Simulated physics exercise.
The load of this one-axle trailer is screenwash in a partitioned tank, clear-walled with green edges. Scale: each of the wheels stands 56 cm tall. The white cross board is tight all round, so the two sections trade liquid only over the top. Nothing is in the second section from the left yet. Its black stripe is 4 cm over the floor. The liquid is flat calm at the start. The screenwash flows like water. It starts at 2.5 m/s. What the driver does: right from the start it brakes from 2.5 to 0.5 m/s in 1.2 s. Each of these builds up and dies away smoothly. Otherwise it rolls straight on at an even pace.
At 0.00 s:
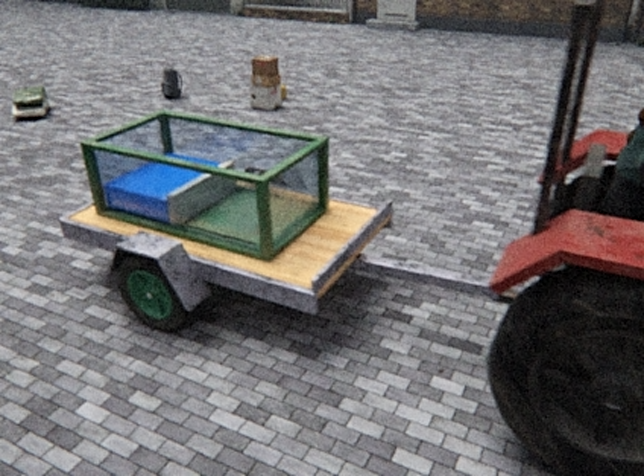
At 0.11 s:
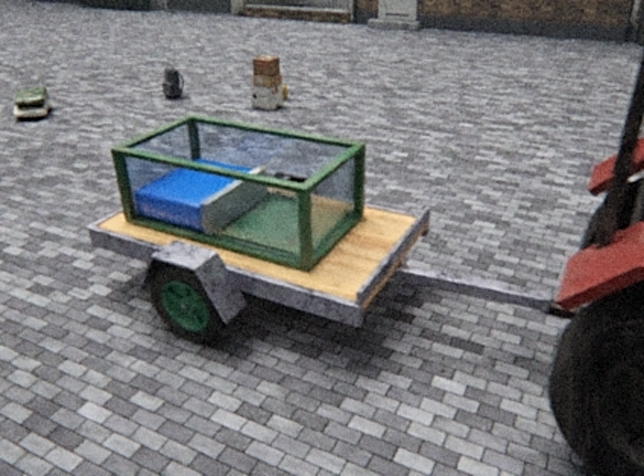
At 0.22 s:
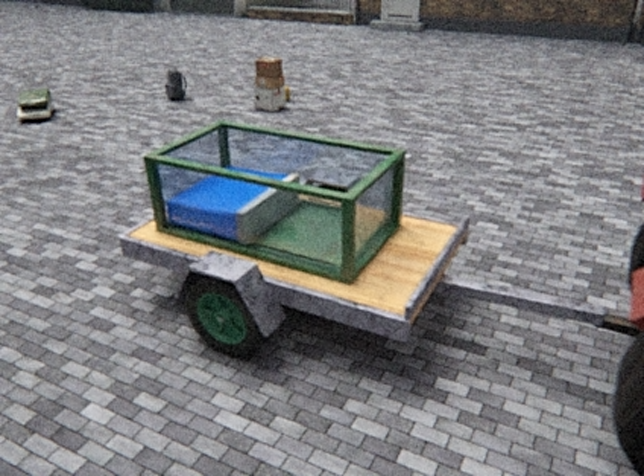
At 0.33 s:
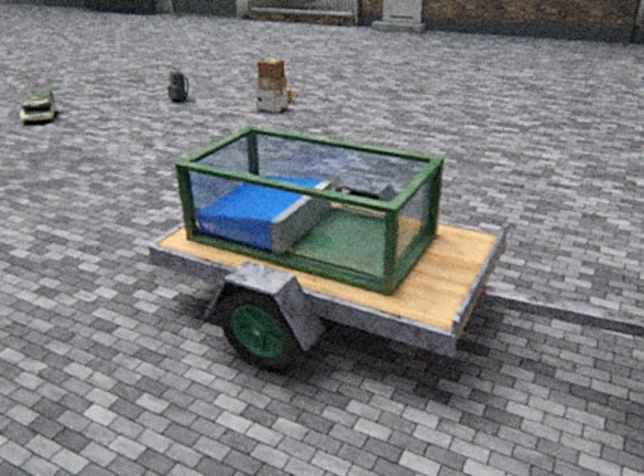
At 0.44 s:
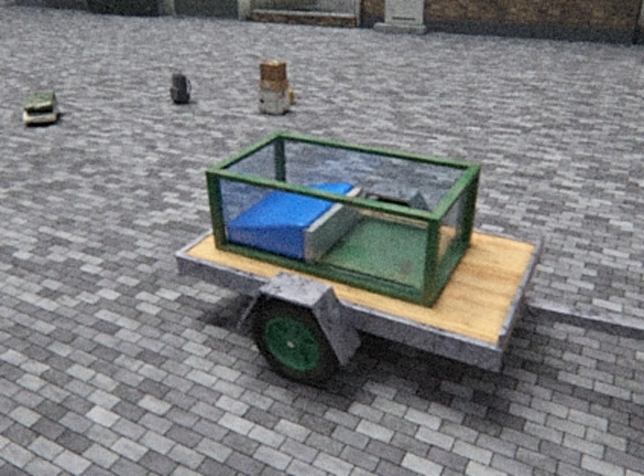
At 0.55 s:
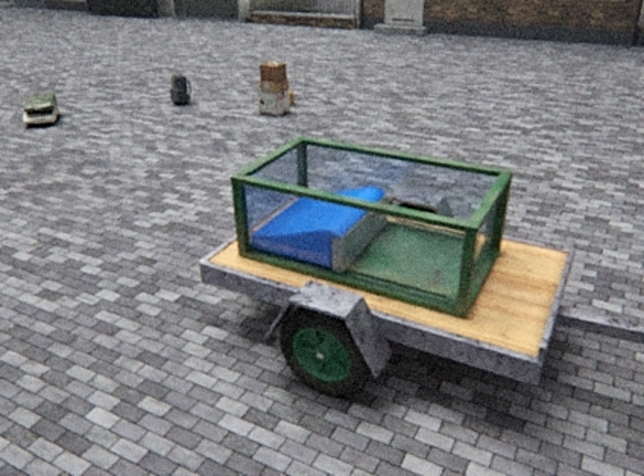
A flatbed trailer with a wooden deck, grey metal sides and green-hubbed wheels rolls to the right behind a red tractor, across a grey brick-paved yard seen from slightly above. On it sits a clear-walled, green-edged tank, with blue liquid heaped on the left of a pale divider. The tractor slides out of view at right while the liquid's surface tilts and shifts, the camera staying nearly still.
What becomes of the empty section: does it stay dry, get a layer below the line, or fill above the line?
It ends under the mark.
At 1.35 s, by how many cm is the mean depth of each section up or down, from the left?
In cm: 2 down, 2 up.
After 0.95 s the mean depths from the left are 18, 2 cm.
After 1.35 s the mean depths from the left are 18, 2 cm.
After 1.85 s the mean depths from the left are 18, 2 cm.
After 4.18 s the mean depths from the left are 18, 2 cm.
